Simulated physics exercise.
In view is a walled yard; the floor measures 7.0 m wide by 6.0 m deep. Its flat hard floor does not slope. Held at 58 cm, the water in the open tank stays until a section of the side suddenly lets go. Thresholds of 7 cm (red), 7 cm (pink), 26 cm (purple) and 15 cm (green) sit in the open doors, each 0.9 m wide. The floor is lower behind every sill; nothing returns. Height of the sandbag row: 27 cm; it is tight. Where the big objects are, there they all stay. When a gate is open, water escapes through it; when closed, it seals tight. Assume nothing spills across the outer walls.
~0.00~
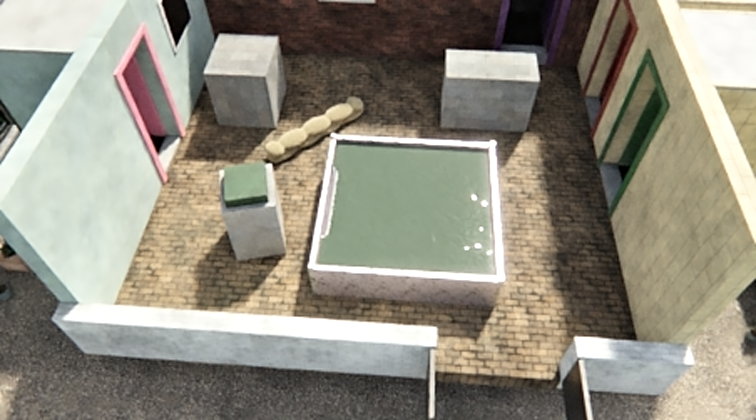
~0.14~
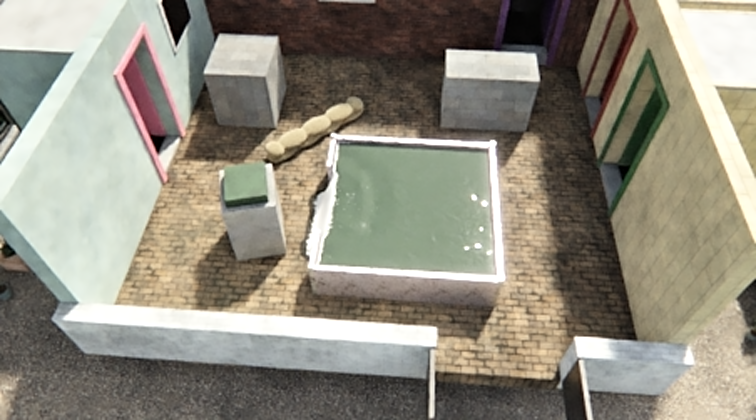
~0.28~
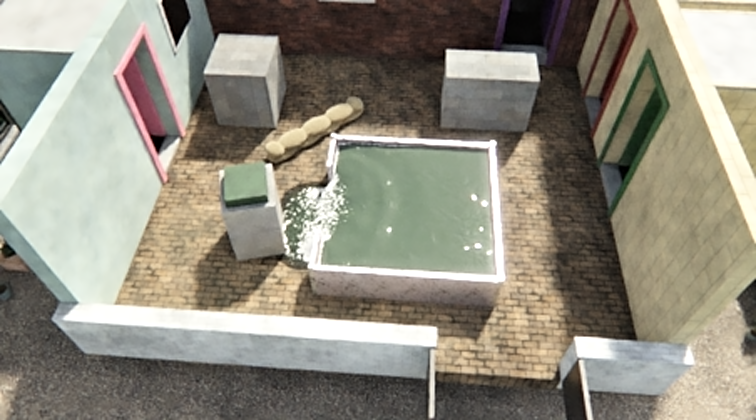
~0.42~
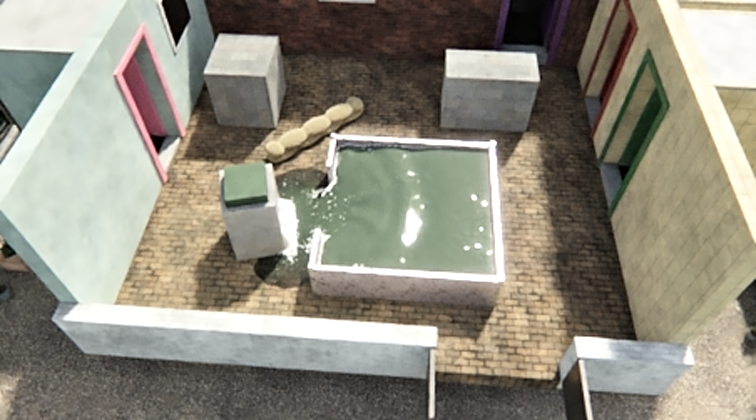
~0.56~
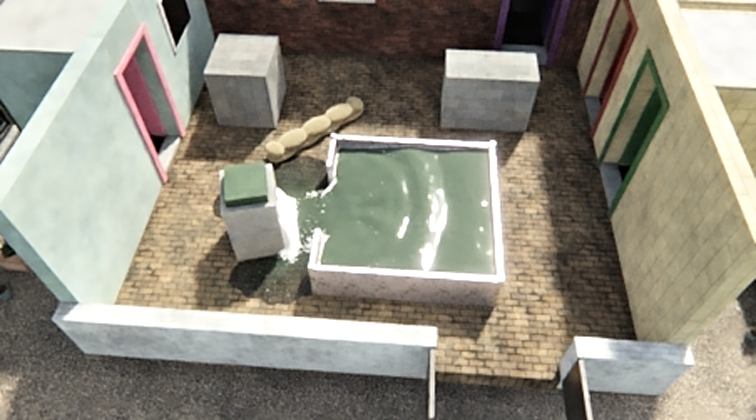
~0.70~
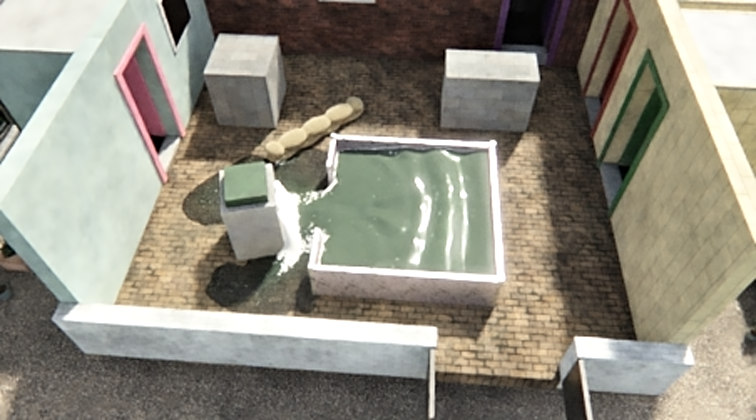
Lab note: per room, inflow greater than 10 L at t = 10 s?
My prediction: The red door lets in less than the cap; the pink door lets in more than the cap; the purple door lets in less than the cap; the green door lets in less than the cap.
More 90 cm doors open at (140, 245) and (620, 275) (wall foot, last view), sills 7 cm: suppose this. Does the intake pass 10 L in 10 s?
In that order: Over, below.
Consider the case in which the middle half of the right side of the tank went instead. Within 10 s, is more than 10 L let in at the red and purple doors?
Then: Red over, purple under.
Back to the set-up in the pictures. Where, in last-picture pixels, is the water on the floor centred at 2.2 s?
At about (359, 222).
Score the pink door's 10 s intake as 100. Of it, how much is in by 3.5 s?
55 per cent, roughly.
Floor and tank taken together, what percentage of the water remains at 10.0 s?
Roughly 88 percent.
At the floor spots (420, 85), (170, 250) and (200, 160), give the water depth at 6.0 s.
Approximately 5, 5 and 7 centimetres, going through them in turn.
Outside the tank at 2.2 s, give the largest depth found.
Max around 42 cm.
After 1.4 s water covers 20 % of the floor and is deepest (48 cm) near (289, 239); red door not reached, pink door 12 cm at the sill, 7 L in, purple door not reached, green door not reached.
After 2.2 s water covers 35 % of the floor and is deepest (42 cm) near (289, 239); red door not reached, pink door 17 cm at the sill, 57 L in, purple door not reached, green door not reached.
After 3.5 s water covers 55 % of the floor and is deepest (27 cm) near (289, 239); red door not reached, pink door 19 cm at the sill, 168 L in, purple door not reached, green door not reached.
After 6.0 s water covers 85 % of the floor and is deepest (22 cm) near (282, 165); red door 4 cm at the sill, 0 L in, pink door 9 cm at the sill, 266 L in, purple door 3 cm at the sill, 0 L in, green door 4 cm at the sill, 0 L in.
After 10.0 s water covers 95 % of the floor and is deepest (14 cm) near (282, 165); red door 7 cm at the sill, 0 L in, pink door 9 cm at the sill, 301 L in, purple door 6 cm at the sill, 0 L in, green door 7 cm at the sill, 0 L in.
